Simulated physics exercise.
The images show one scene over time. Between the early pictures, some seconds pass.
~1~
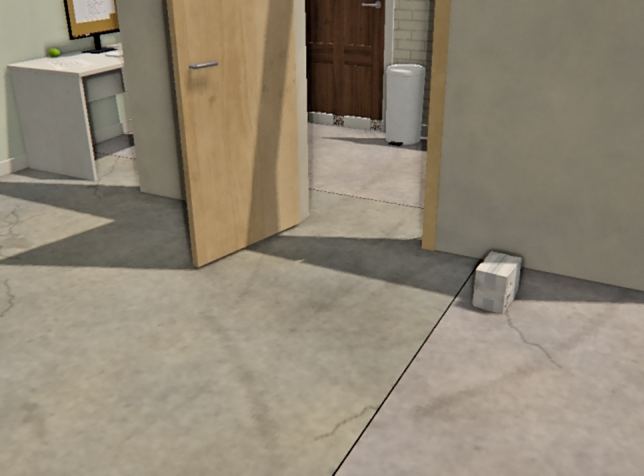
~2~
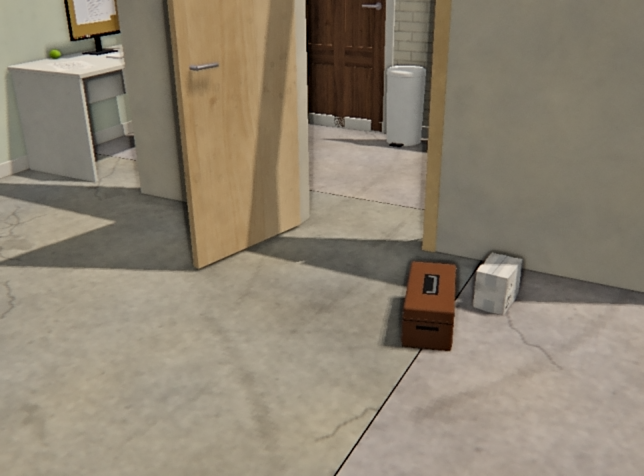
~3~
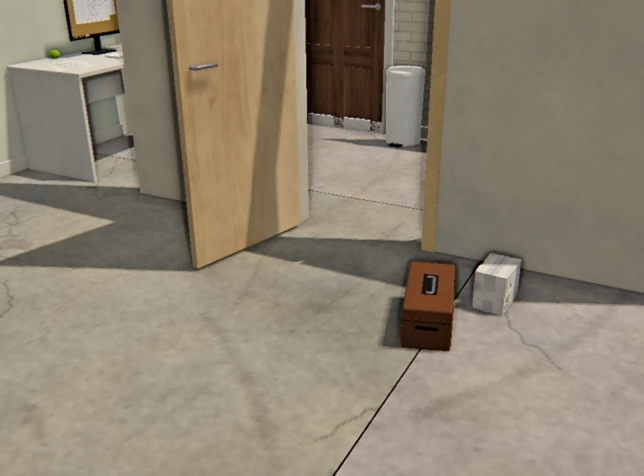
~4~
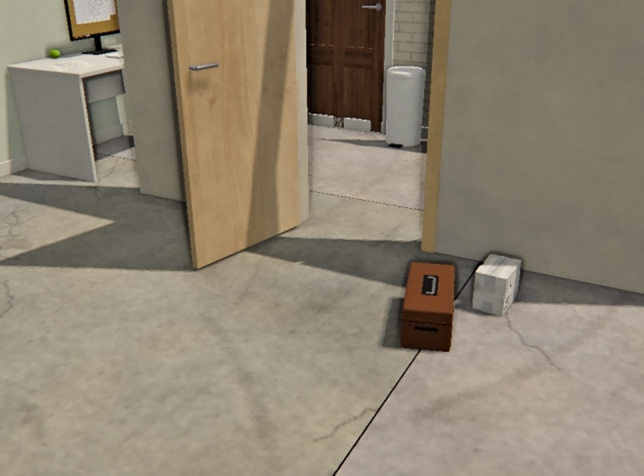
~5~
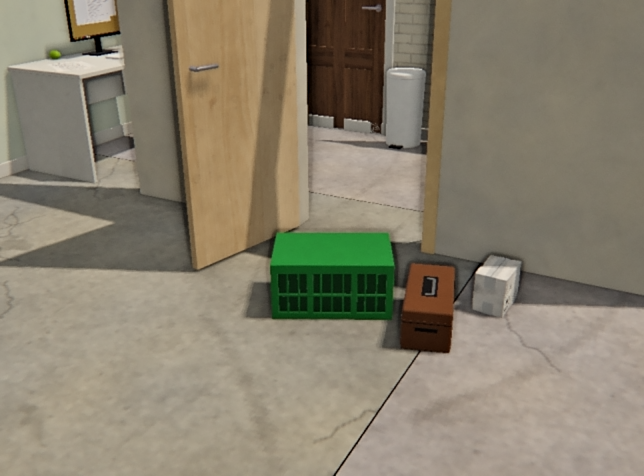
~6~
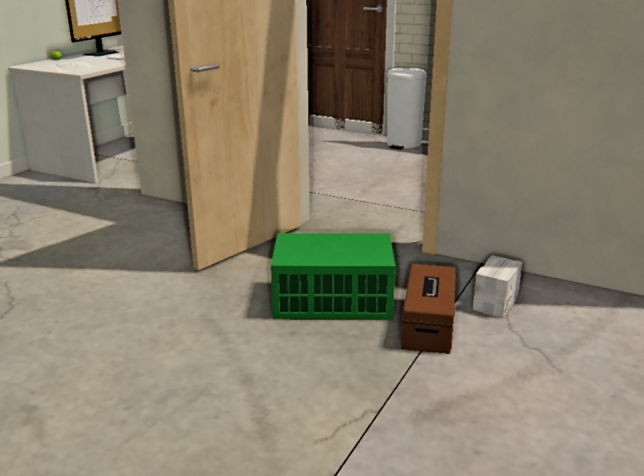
A room with a cracked concrete floor is seen from a fixed, slightly raised viewpoint, facing an open doorway. A pale wooden door stands wide open, with a white desk and monitor at left, a brown door and white bin beyond, and a small white parcel by the grey wall at right. Nothing visibly slides or swings; a brown toolbox appears beside the parcel, then a green chest appears left of it.
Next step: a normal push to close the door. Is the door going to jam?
The door does not make it to the frame.
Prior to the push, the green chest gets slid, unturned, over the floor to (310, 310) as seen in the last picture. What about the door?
It then comes fully to.
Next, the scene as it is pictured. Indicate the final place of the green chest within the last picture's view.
Around (348, 277).
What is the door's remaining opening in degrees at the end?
Some 65°.
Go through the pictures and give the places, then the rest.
Door wide open and still, in the first picture.
Door wide open and still; brown toolbox (430, 304); white parcel (498, 283), in the second picture.
Door wide open and still; brown toolbox (429, 304); white parcel (497, 284), in the third picture.
Door wide open and still; brown toolbox (429, 304); white parcel (497, 284), in the fourth picture.
Door wide open and still; brown toolbox (429, 306); white parcel (497, 286), in the fifth picture.
Door wide open and still; green chest (333, 275); brown toolbox (430, 306), in the sixth picture.
Then, 0.50 s past the last view, door at 93°.
Then, 0.80 s past the last view, door at 77°.
Then, 1.10 s past the last view, door at 65°; green chest displaced a little near (345, 277).
Finally, door at 64°; all 3 still in place. Final places as the last picture's camera would see them, green chest near (348, 277).
